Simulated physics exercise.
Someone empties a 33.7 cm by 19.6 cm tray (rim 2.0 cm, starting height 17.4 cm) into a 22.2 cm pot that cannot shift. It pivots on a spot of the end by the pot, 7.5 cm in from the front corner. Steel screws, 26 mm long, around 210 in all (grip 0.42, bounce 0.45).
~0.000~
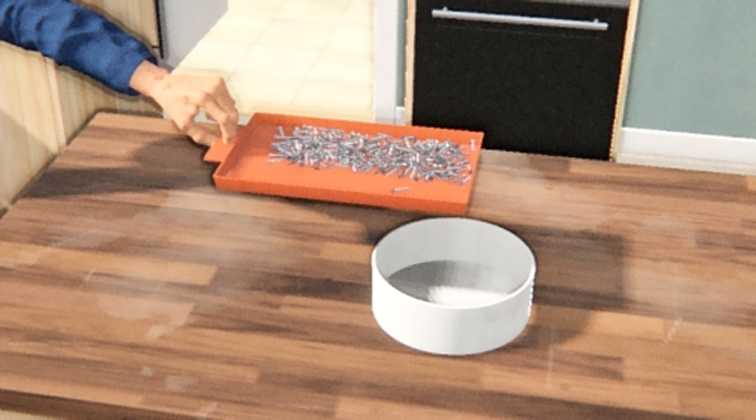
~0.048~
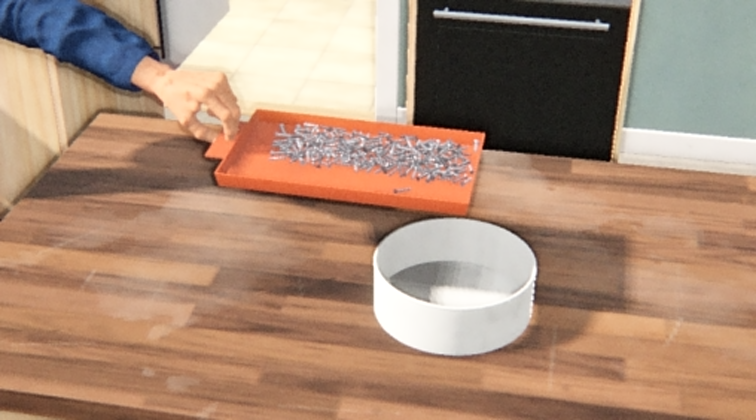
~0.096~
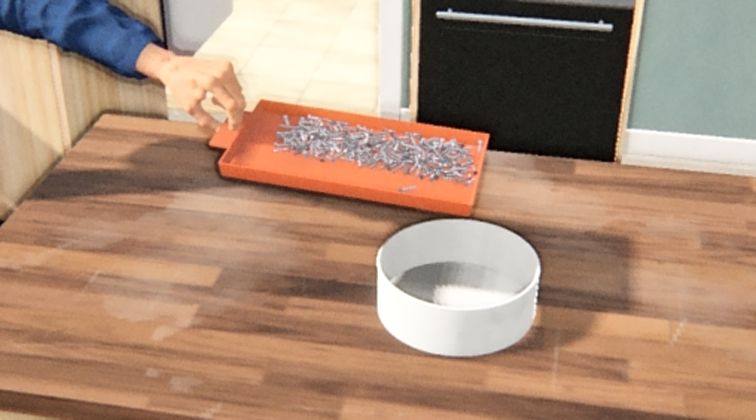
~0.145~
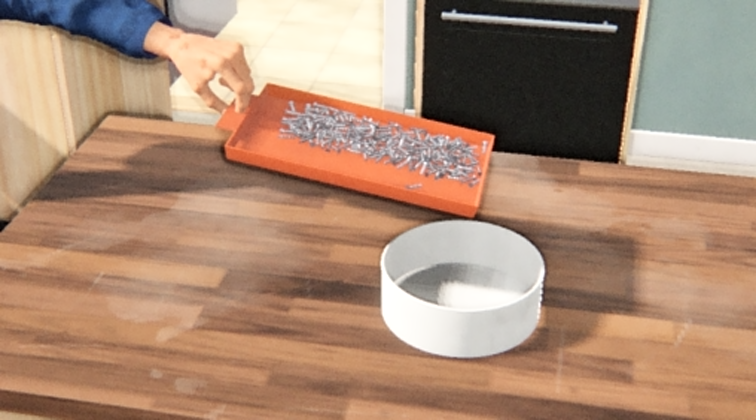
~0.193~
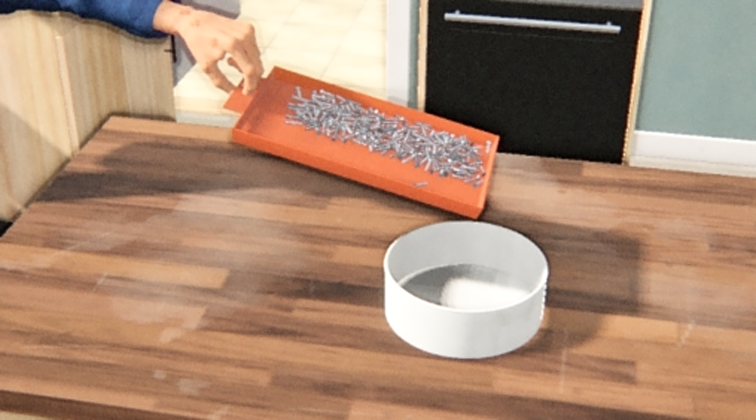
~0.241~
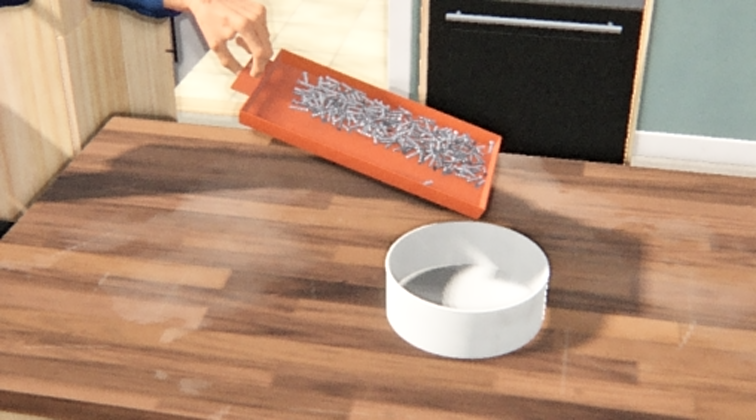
A hand raises the left end of an orange tray of metal screws beside a white pot.
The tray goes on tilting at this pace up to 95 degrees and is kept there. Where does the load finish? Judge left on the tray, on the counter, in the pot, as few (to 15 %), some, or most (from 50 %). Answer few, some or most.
Tray few, counter most, pot some.
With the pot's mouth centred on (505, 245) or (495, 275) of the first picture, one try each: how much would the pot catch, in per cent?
Some 100 and 55 per cent.
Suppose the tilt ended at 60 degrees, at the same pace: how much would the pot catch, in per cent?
Then about 30 per cent.
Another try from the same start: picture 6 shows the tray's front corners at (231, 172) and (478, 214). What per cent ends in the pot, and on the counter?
Pot 80, counter 20.
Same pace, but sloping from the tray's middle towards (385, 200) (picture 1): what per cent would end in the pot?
About 95 per cent.
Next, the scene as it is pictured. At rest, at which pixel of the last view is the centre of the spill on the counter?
At about (564, 274).
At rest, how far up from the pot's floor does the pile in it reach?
About 1.5 cm.
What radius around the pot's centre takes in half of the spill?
About 18 cm.
Then, at 0.60 s, tilt 56 degrees; the tray holds 100 %, the pot 0 %.
Then, at 0.83 s, tilt 80 degrees; the tray holds 30 %, the pot 10 %.
After 1.18 s, tilt 95 degrees; the tray holds 5 %, the pot 35 %.
By 2.1 s all is still; tray 0 %, counter 60 %, pot 40 %.
